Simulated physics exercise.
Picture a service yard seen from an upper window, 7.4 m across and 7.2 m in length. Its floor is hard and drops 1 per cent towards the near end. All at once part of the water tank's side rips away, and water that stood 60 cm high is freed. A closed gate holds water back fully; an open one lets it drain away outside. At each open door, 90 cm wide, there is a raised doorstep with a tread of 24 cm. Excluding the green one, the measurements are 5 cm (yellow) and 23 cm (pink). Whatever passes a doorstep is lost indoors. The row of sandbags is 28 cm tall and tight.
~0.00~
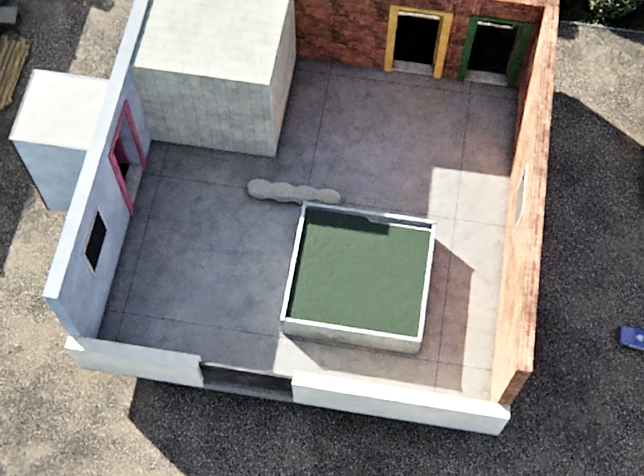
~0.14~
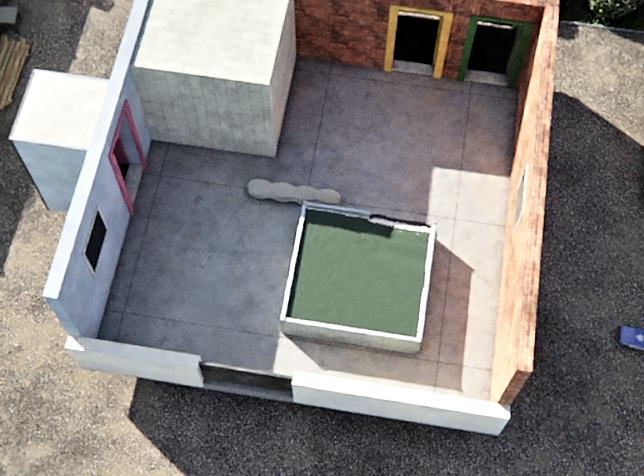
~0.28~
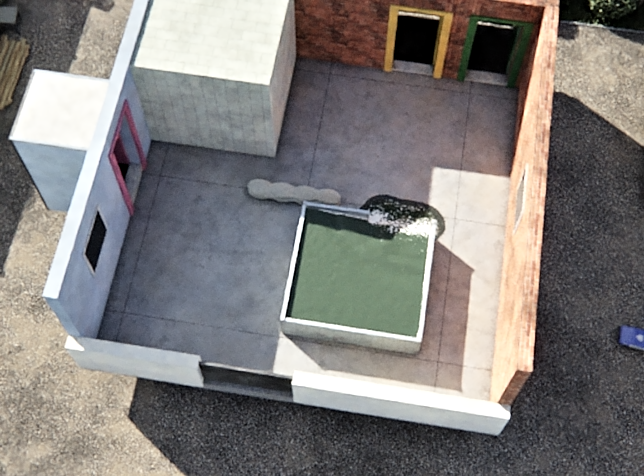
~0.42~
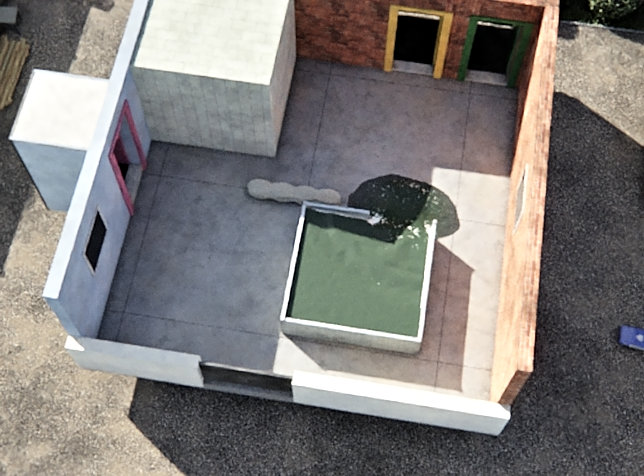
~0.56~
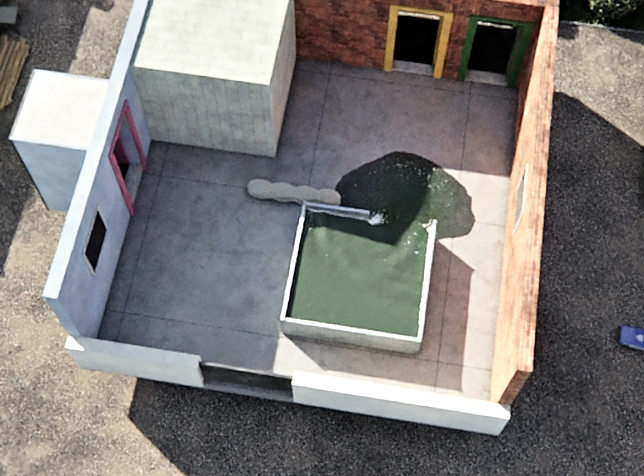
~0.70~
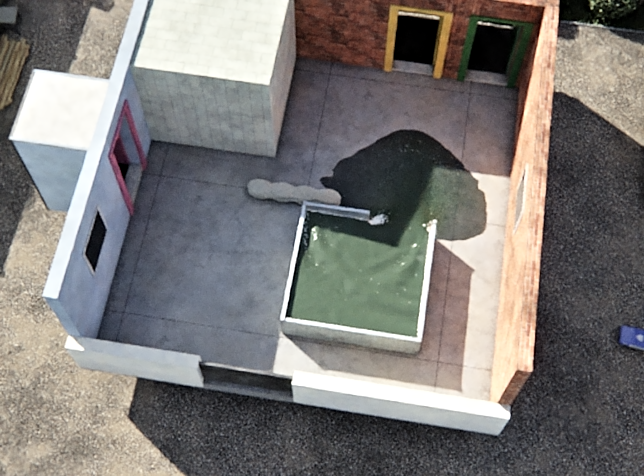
Dark green water bursts through the far side of a square, white-rimmed tank standing in a walled yard, seen from high above by a camera that stays still. Around it are a grey floor, a pale block at upper left, a pink-framed opening on the left, and yellow and green doorways in the brick back wall. The water foams at the gap, then spreads across the floor behind the tank in a widening, rounded dark pool.
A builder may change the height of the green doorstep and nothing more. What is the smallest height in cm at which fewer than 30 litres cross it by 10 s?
About 22 cm.
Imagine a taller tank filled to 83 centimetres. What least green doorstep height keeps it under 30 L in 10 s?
About 35 cm.
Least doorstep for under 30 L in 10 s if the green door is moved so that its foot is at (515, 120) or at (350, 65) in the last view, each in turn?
Roughly 19 and 12.5 cm.
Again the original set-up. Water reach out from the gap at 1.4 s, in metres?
I make it some 3.8 m.
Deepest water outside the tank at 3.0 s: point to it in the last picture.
At about pixel (500, 106).
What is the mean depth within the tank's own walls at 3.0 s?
Roughly 33 cm on average.
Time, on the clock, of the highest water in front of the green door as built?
I'd guess close to 2.8 seconds.
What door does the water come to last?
The pink door.
After 1.4 s water covers 30 % of the floor, deepest (32 cm) near (414, 225); it has not reached the green door.
After 3.0 s water covers 40 % of the floor, deepest (31 cm) near (500, 106); 27 cm at the green door, 110 litres in over its 7 cm doorstep.
After 10.0 s water covers 70 % of the floor, deepest (14 cm) near (285, 182); 11 cm at the green door, 353 litres in over its 7 cm doorstep.
At the green door as built, the water arrived by 1.6 s and peaked near 29 cm at 2.8 s.
With a doorstep of 19 cm, 54 litres would have come in within the 10 s; with 25.5 cm, 17 litres. So under 30 litres takes about 22 cm.
